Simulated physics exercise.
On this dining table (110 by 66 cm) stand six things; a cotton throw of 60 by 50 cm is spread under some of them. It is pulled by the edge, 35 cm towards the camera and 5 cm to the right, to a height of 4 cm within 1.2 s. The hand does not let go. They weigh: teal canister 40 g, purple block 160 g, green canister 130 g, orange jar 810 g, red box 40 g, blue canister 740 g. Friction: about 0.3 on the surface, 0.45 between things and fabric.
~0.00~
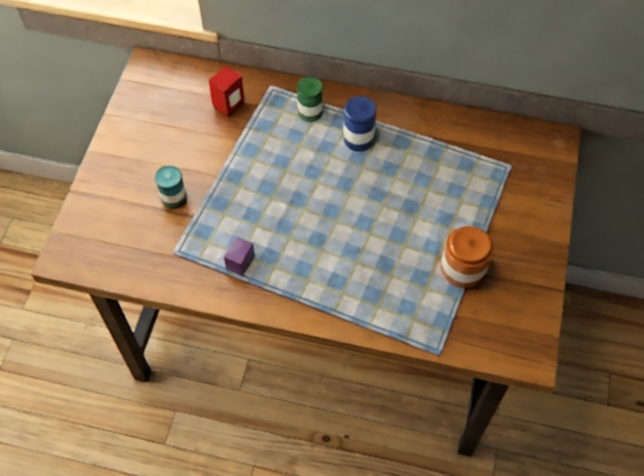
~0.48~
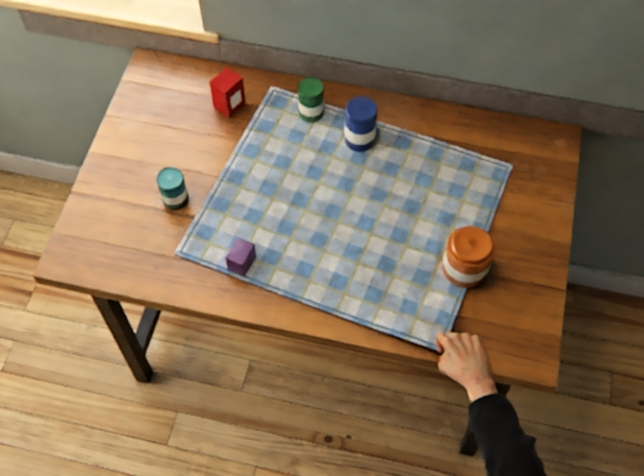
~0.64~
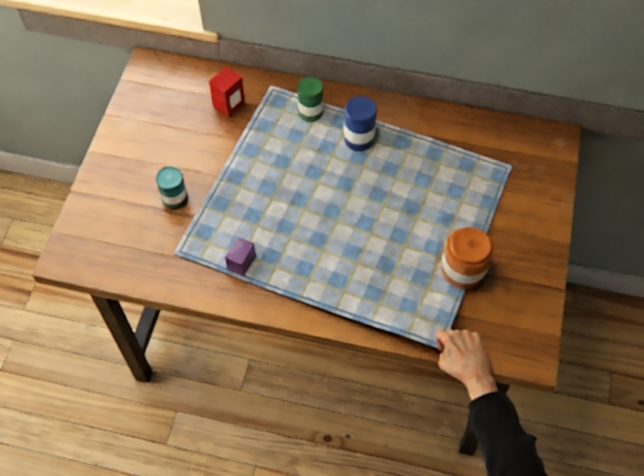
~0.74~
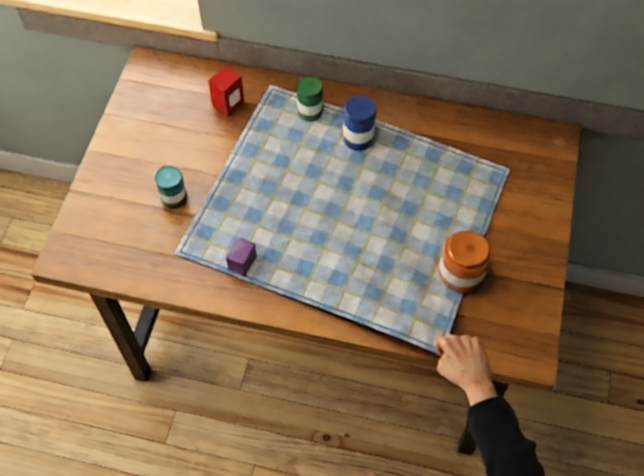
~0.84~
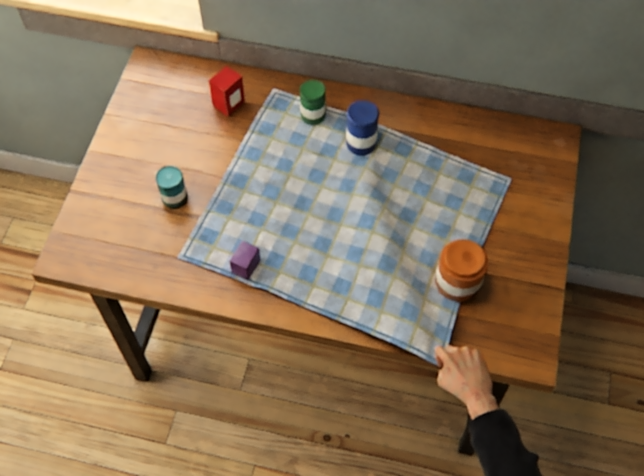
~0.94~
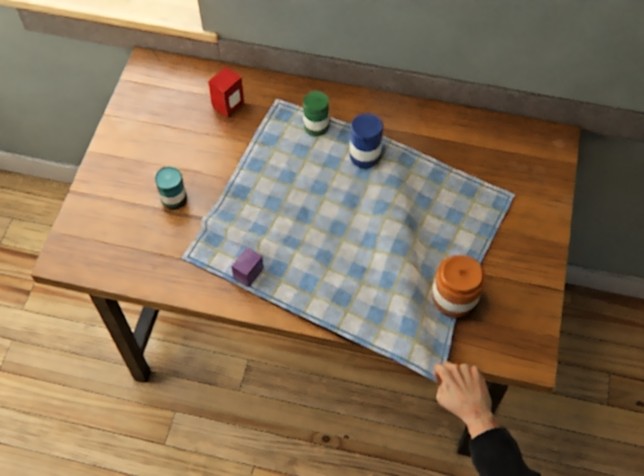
At the start, a checked cloth lies on a wooden table with an orange jar, a purple block, and green and blue canisters on it, a red box and teal canister beside it. A hand grips the near corner, then pulls it toward the viewer, wrinkling the cloth and shifting the items on it slightly.
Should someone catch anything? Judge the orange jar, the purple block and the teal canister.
In order: The orange jar falls off; the purple block falls off; the teal canister stays on.
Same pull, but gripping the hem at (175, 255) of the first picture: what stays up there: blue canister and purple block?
In that case: Blue canister stays up, purple block goes over.
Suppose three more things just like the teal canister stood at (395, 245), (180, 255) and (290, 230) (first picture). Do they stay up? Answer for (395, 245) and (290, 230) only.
In turn: Goes over, drops off.
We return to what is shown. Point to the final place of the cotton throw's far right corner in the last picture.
Around (555, 329).
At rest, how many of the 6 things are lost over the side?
2 of them.
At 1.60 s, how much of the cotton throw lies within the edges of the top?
Some 55 per cent of it.
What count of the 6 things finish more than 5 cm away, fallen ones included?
I count 4.
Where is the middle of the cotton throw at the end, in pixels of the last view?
Near (369, 349).
After 1.2 s, 90 % of the cotton throw is still over the top; orange jar 17 cm off its start, purple block 10 cm off its start, blue canister 15 cm off its start.
After 1.4 s, 75 % of the cotton throw is still over the top; orange jar 27 cm off its start, purple block 17 cm off its start, blue canister 25 cm off its start.
After 1.6 s, 55 % of the cotton throw is still over the top; orange jar over the edge, purple block over the edge, blue canister 35 cm off its start at (396, 244).
After 1.8 s, 50 % of the cotton throw is still over the top; orange jar over the edge, purple block over the edge, blue canister 37 cm off its start.
After 3.4 s, 50 % of the cotton throw is still over the top; orange jar over the edge, purple block over the edge, teal canister 0 cm off its start at (168, 177), blue canister 37 cm off its start at (399, 254).
